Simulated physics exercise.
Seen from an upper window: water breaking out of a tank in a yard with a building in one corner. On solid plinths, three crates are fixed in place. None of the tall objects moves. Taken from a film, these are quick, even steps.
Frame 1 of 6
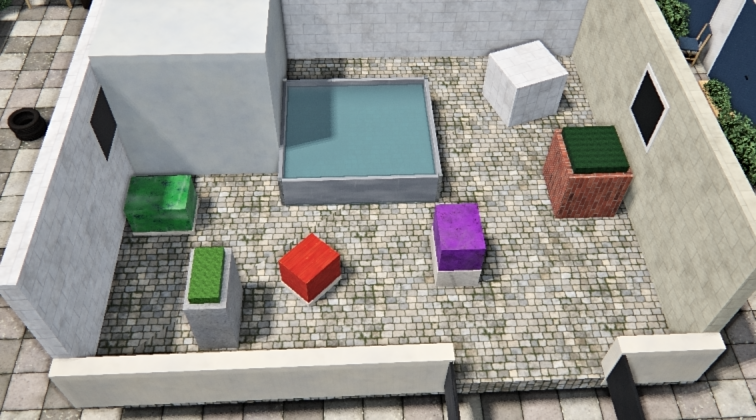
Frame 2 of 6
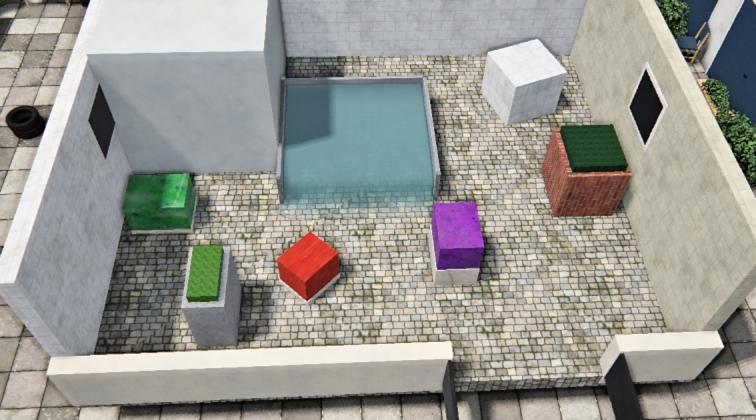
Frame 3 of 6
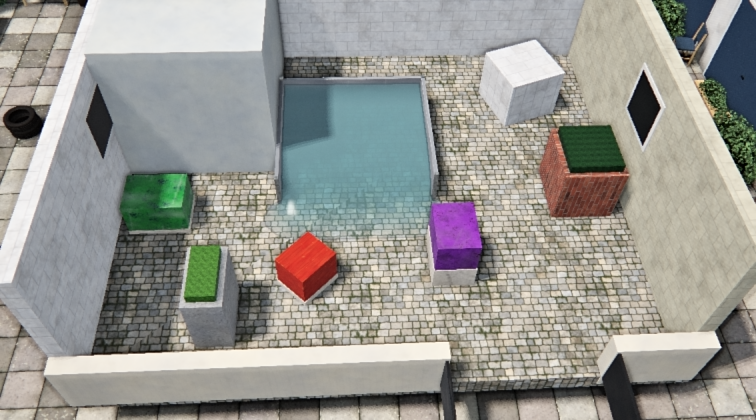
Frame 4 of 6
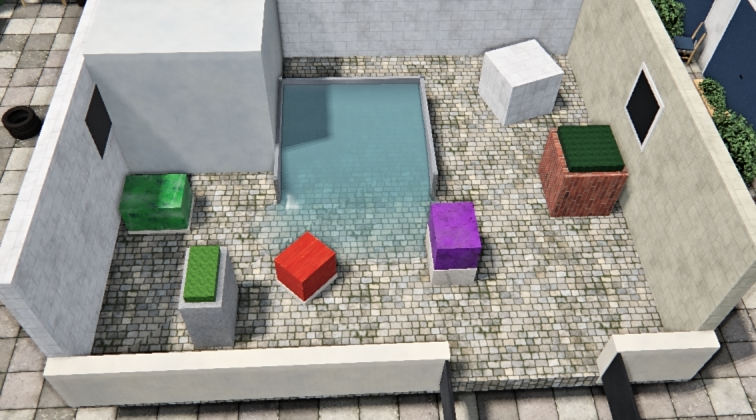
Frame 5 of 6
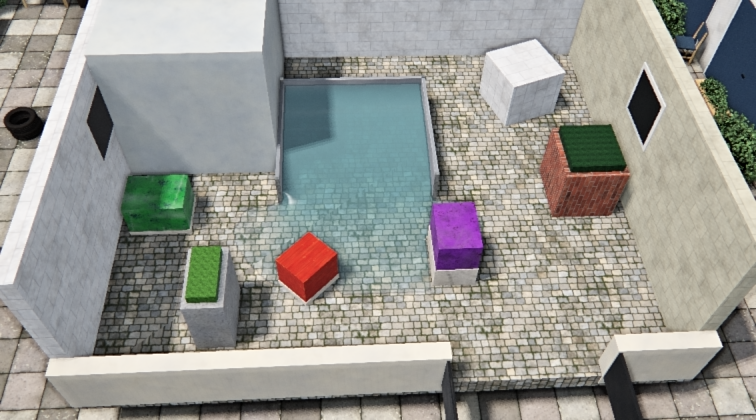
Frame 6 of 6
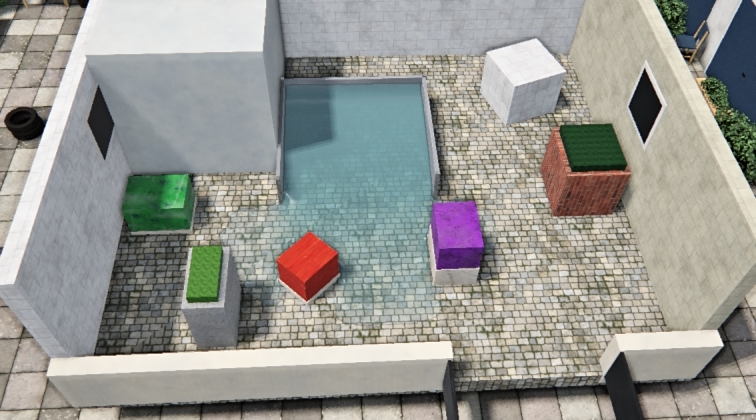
A big pale building block fills the back left corner of a walled, cobbled yard, seen from high above. A grey tank of blue-green water stands beside it, with green blocks at left, a red block and a purple one nearer, and a white cube and green-topped brick block at right. The tank's front wall disappears and water spreads thinly forward over the cobbles, around the red block.
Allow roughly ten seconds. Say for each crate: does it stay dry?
The red crate ends up wet; the purple crate ends up dry; the green crate ends up wet.
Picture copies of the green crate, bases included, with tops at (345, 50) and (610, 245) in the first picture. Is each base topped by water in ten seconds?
For the first position it is missed; for the second it is reached.
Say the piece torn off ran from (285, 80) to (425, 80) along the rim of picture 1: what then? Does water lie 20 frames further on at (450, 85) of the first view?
Looking at that point, I'd call it drenched.
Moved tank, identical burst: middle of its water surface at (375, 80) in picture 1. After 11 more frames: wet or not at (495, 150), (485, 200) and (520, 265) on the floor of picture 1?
As listed: Free of water, wet, awash.
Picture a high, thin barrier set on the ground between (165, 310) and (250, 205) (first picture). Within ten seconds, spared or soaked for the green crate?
Result for the green crate: It is flooded.
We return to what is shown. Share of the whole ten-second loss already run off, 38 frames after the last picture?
Near 70 %.
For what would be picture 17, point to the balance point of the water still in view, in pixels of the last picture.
Somewhere near (362, 226).
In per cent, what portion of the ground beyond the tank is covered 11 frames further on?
Roughly 45 percent, I'd say.
A moment on, water covers 25 % of the floor; the red crate water round its plinth, the purple crate water round its plinth, the green crate not reached.
Next, water covers 45 % of the floor; the red crate water round its plinth, the purple crate water round its plinth, the green crate water round its plinth.
Then, water covers 60 % of the floor; the red crate water round its plinth, the purple crate water round its plinth, the green crate water round its plinth.
Later, water covers 75 % of the floor; the red crate water round its plinth, the purple crate water round its plinth, the green crate water round its plinth.
In the end, water covers 90 % of the floor; the red crate was topped, the purple crate stayed above the water, the green crate was topped.
